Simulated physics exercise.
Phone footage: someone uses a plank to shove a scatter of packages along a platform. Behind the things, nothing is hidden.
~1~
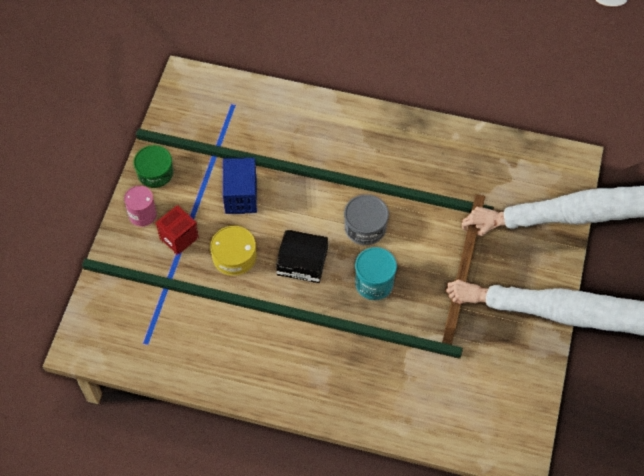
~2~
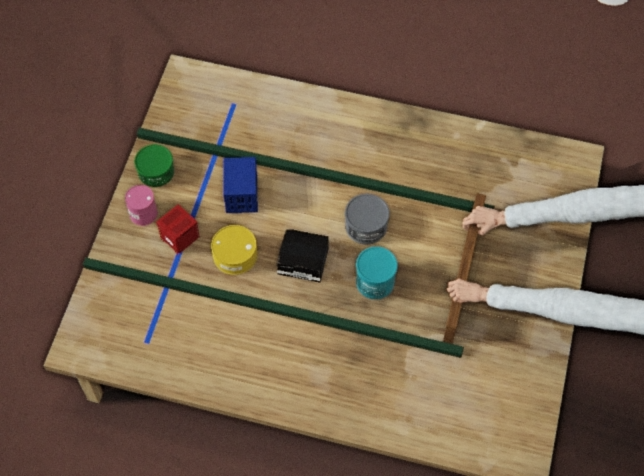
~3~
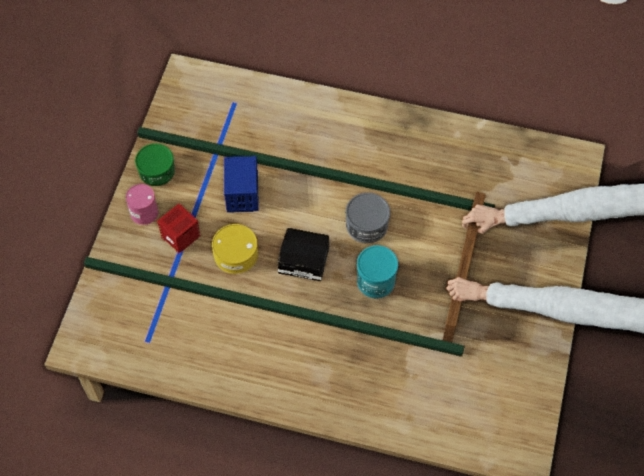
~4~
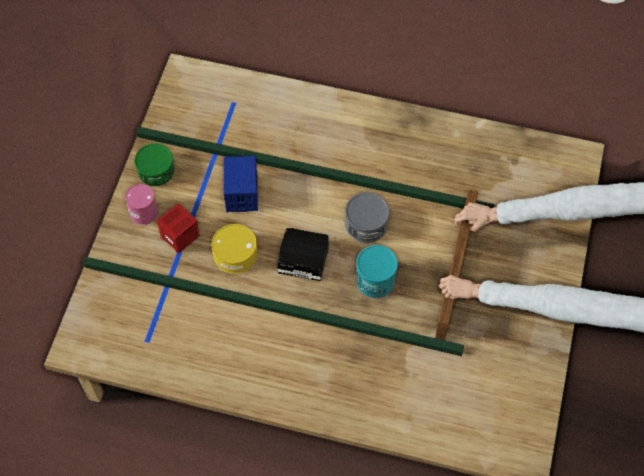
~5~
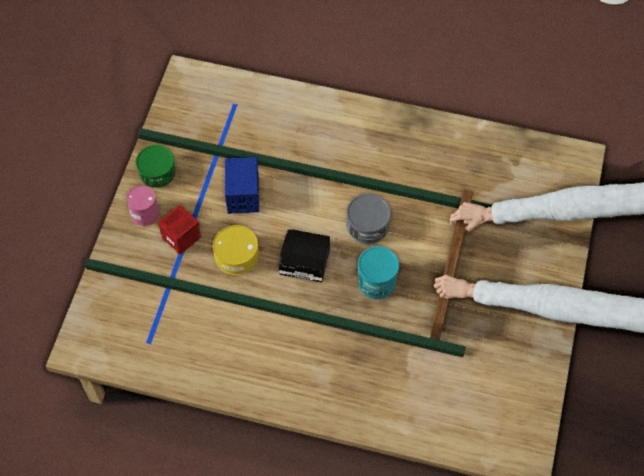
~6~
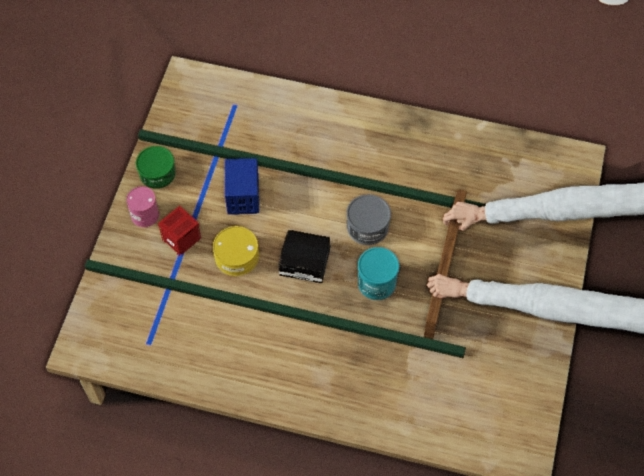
Two hands sliding a wooden plank slightly left between green rails on a table, the colourful tubs and boxes ahead staying still.
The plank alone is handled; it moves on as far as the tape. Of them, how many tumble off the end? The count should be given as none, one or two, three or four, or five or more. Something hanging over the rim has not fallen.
Final count: Three or four.
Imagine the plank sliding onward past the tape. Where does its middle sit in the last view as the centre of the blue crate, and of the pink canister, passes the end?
Blue crate over the end: About (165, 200). Pink canister over the end: About (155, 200).
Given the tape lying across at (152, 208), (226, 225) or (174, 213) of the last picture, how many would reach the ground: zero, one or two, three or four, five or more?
Going one by one, the answers are five or more, not one and three or four.
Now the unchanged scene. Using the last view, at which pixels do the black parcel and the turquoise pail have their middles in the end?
In the last picture the black parcel sits at (126, 218) while the turquoise pail sits at (168, 223).
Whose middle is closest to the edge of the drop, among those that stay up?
It's the pink canister that is foremost.
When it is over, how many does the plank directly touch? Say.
The number is 2.
Soon after, none off yet; green pail at rest near (156, 168); pink canister at rest near (143, 207); red tote at rest near (180, 232).
Then, none off yet; green pail at rest near (156, 168); pink canister moved a little near (133, 199); red tote moved about its own width near (144, 220).
At rest, the number that fall off is three or four; fallen, yellow canister, red tote and green pail.
